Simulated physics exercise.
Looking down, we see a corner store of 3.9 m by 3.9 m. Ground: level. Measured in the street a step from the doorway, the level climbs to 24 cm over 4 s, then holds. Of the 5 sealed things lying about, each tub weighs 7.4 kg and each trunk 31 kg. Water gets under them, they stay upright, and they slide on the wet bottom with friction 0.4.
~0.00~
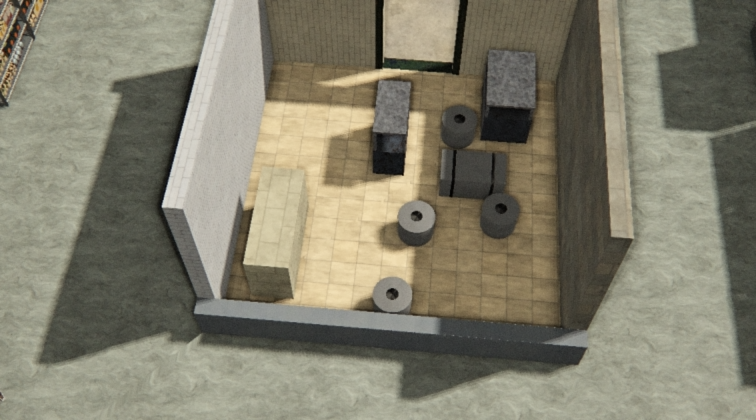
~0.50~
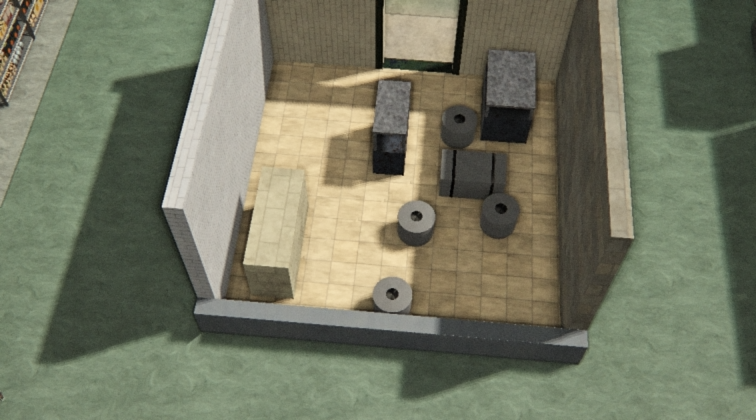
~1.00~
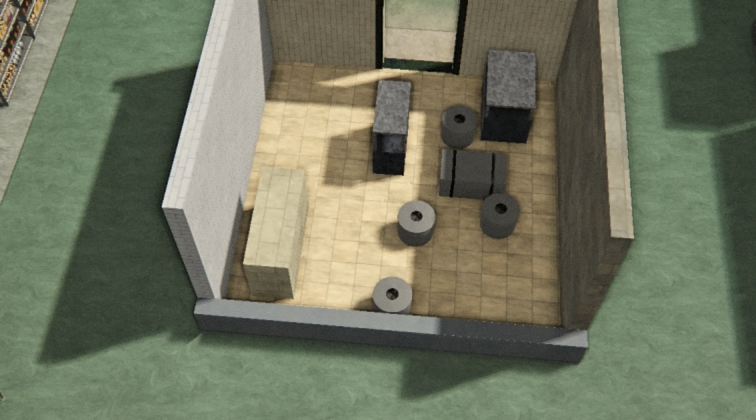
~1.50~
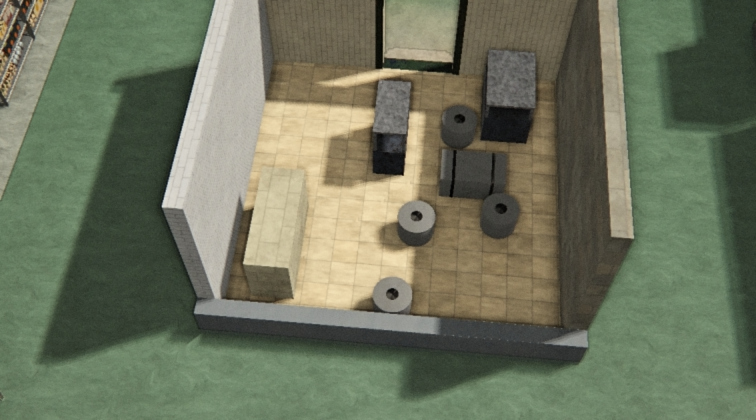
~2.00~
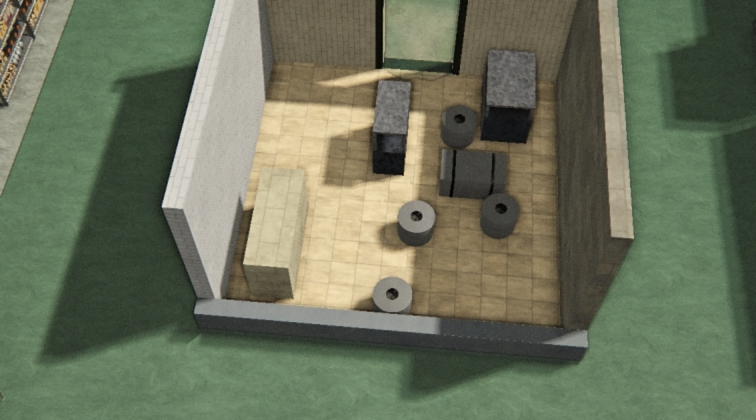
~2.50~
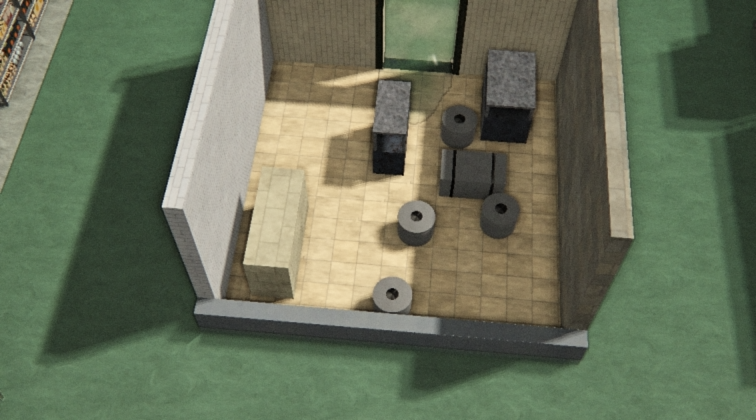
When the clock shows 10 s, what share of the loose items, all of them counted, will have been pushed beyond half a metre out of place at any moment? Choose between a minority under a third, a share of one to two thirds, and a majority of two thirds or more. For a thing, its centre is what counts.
A majority of two thirds or more.
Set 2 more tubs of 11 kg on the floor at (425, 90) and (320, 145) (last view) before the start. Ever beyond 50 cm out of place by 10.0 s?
In that order: Beyond the mark, beyond the mark.
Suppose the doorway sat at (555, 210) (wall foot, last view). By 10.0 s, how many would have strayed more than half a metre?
Then 5 of them would.
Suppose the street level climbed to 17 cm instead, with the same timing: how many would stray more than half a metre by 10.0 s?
It would come to 1 of them.
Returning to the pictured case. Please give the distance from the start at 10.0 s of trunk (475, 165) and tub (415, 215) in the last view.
Net displacement, in order: 150 cm; 50 cm.
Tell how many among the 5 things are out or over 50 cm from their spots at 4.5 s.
By my tally, 0.
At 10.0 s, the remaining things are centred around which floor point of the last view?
Near (459, 259).
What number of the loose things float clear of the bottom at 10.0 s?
Count: 5.
After 3.5 s 0 of 5 are over 50 cm from their spots; 0 afloat.
After 4.5 s 0 of 5 are over 50 cm from their spots; 0 afloat.
After 7.0 s 4 of 5 are over 50 cm from their spots; 0 afloat.
After 10.0 s 4 of 5 are over 50 cm from their spots, and 4 have been at some point; 5 afloat.
